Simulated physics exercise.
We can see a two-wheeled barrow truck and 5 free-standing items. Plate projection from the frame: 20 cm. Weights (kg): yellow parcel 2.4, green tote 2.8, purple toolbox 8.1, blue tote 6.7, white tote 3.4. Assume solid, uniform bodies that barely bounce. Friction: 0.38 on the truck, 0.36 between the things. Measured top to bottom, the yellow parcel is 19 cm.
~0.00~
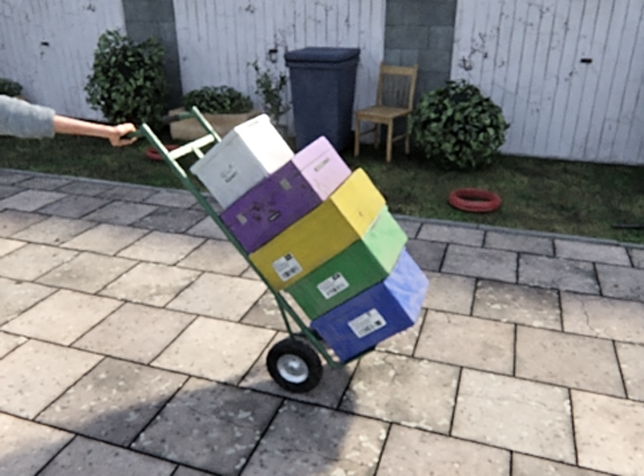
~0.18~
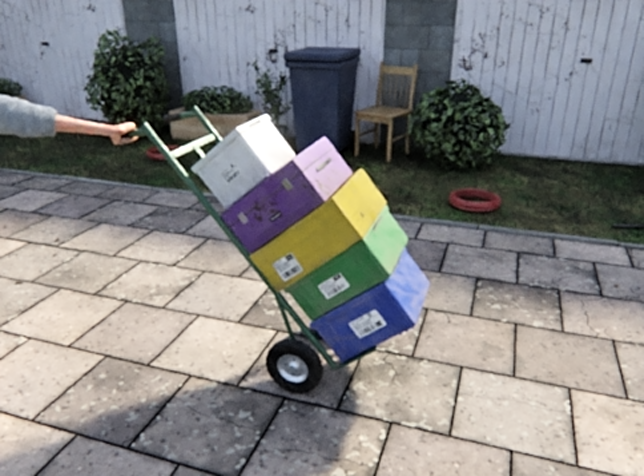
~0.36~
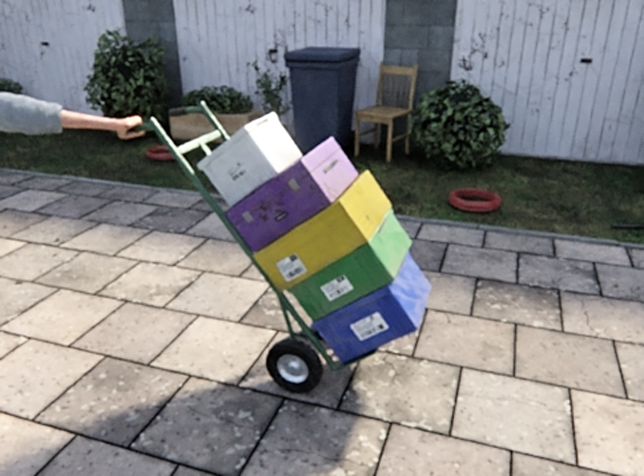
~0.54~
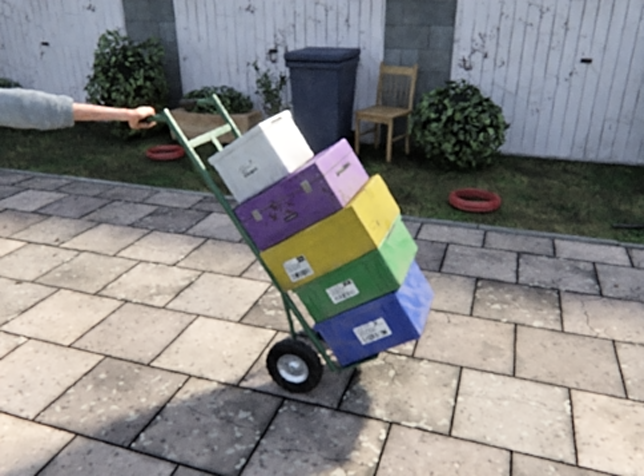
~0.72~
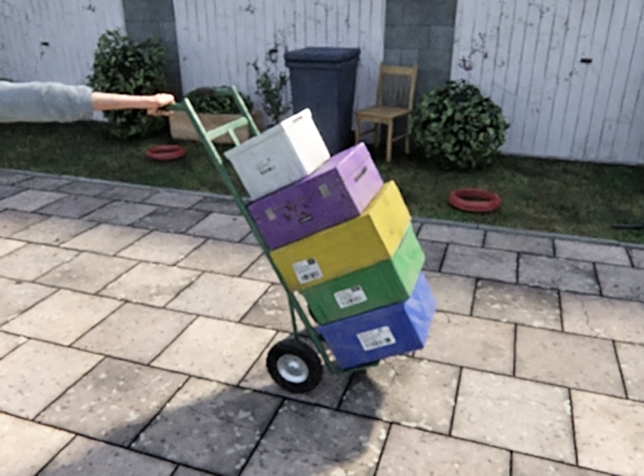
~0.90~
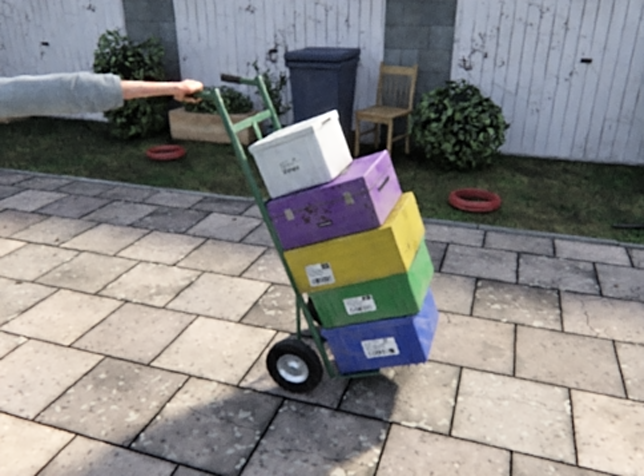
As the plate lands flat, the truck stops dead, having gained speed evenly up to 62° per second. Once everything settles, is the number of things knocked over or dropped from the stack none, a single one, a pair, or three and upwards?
It is none.
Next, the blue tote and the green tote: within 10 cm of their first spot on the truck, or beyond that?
The blue tote stays put; the green tote stays put.
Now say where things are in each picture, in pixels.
In the first picture, 40° short of upright; yellow parcel (320, 229); green tote (348, 263).
In the second picture, 40° short of upright; white tote (246, 162); purple toolbox (289, 194).
In the third picture, 37° short of upright; blue tote (374, 305); white tote (252, 160).
In the fourth picture, 34° short of upright; purple toolbox (304, 194); blue tote (377, 309).
In the fifth picture, 29° short of upright; white tote (280, 155); purple toolbox (318, 195).
In the sixth picture, 22° short of upright; yellow parcel (357, 242); green tote (374, 281).
After 1.30 s, 1° short of upright.
After 1.40 s, truck upright; yellow parcel 4° off its base near (406, 272); green tote 4° off its base near (401, 311); white tote 4° off its base.
After 1.50 s, truck upright; yellow parcel 3° off its base near (412, 274); green tote 3° off its base near (403, 312); white tote 3° off its base.
In the end (2.0 s), not toppled but over 10 cm from the start, purple toolbox and white tote; the other 3 under 10 cm from the start. In the last view, yellow parcel near (413, 274), green tote near (403, 312).
